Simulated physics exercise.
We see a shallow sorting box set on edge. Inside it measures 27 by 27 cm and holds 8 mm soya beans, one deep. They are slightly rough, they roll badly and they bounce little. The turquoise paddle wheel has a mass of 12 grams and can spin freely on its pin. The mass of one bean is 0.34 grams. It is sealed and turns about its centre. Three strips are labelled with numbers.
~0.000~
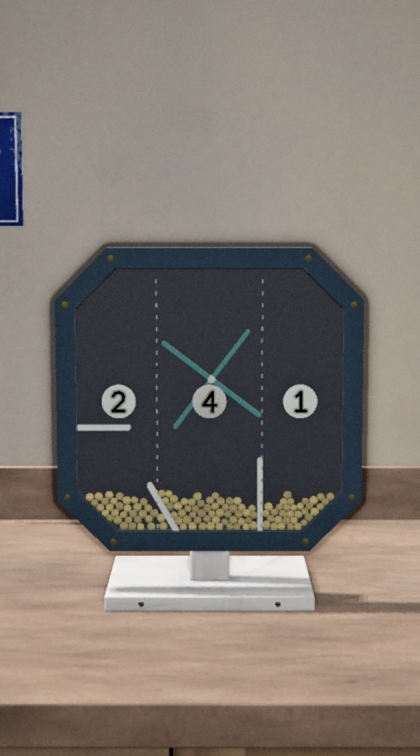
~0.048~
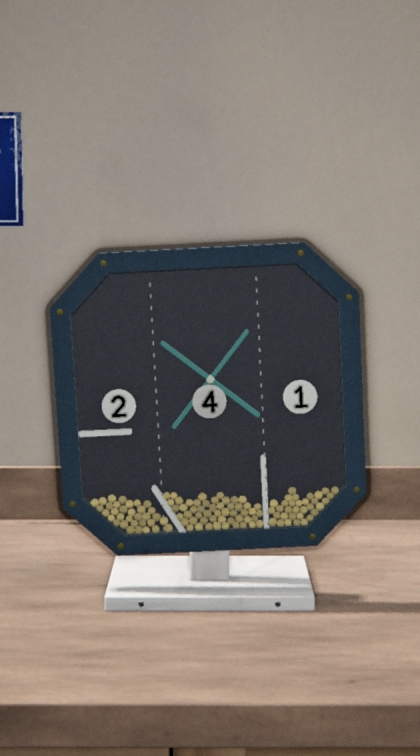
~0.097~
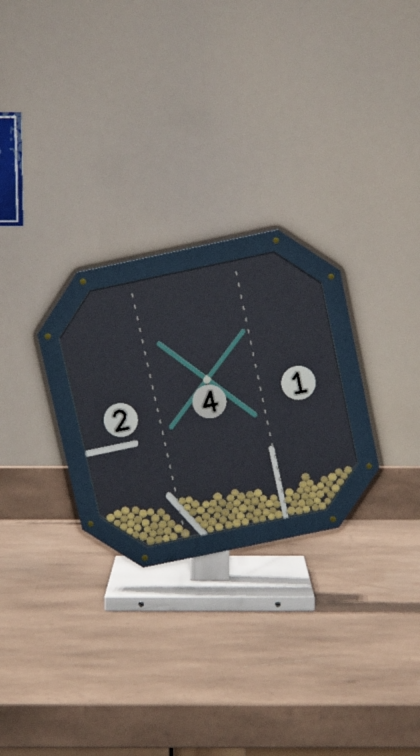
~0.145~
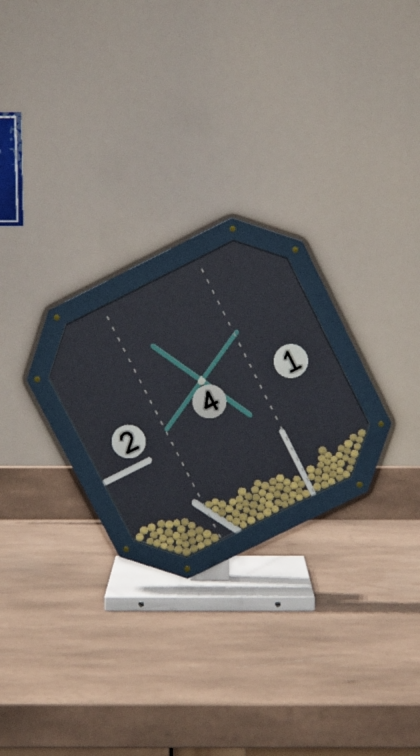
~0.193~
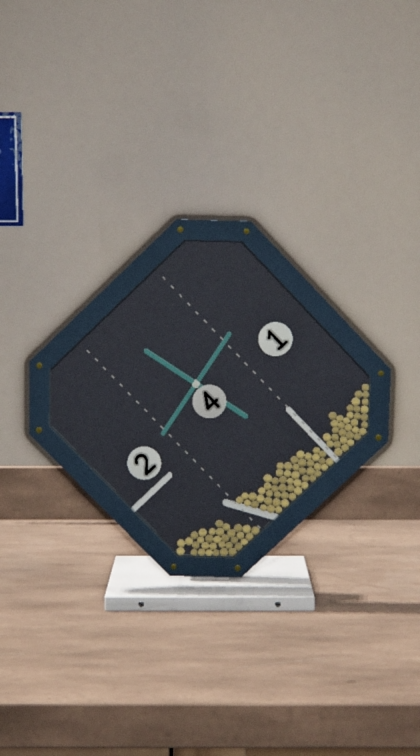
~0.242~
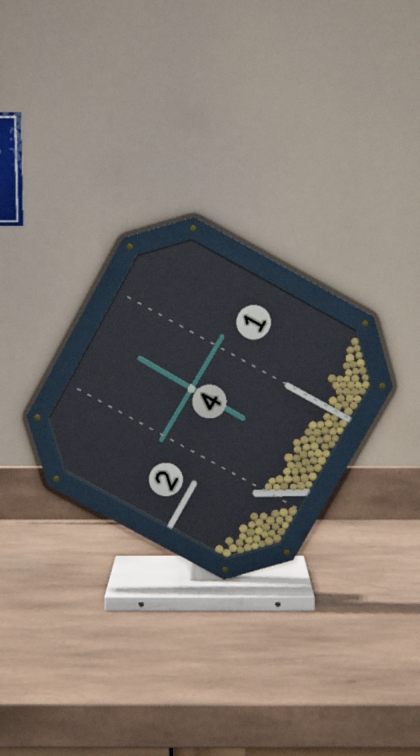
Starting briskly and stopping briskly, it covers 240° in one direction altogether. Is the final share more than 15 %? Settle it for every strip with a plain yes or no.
No. 1 - yes; 2 - no; 4 - no.
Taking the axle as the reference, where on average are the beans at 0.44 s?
Position estimate: Right 9 cm, above 5 cm.
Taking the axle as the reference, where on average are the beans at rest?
About 1 cm right and 12 cm below.
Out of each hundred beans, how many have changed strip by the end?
Something near 65 per cent end up elsewhere.
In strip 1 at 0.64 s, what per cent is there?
Share: About 30 percent.
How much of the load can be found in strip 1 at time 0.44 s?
Share: Near 30 per cent.
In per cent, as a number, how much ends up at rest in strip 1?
Some 90 per cent.
After 0.44 s, it stands 131° anticlockwise; the beans' middle is 9 cm right of and 5 cm above the centre; no. 1, 30 %, no. 2, 35 %, no. 4, 40 %.
After 0.64 s, it has come round 202° anticlockwise; the beans' middle is 1 cm right of and level with the centre; no. 1, 30 %, no. 2, 35 %, no. 4, 40 %.
After 0.82 s, it has come round 240° anticlockwise; the beans' middle is 1 cm right of and 7 cm below the centre; no. 1, 55 %, no. 2, 10 %, no. 4, 35 %.
Settled by 5.2 s, it has come round 240° anticlockwise; no. 1, 90 %, no. 2, 0 %, no. 4, 10 %.
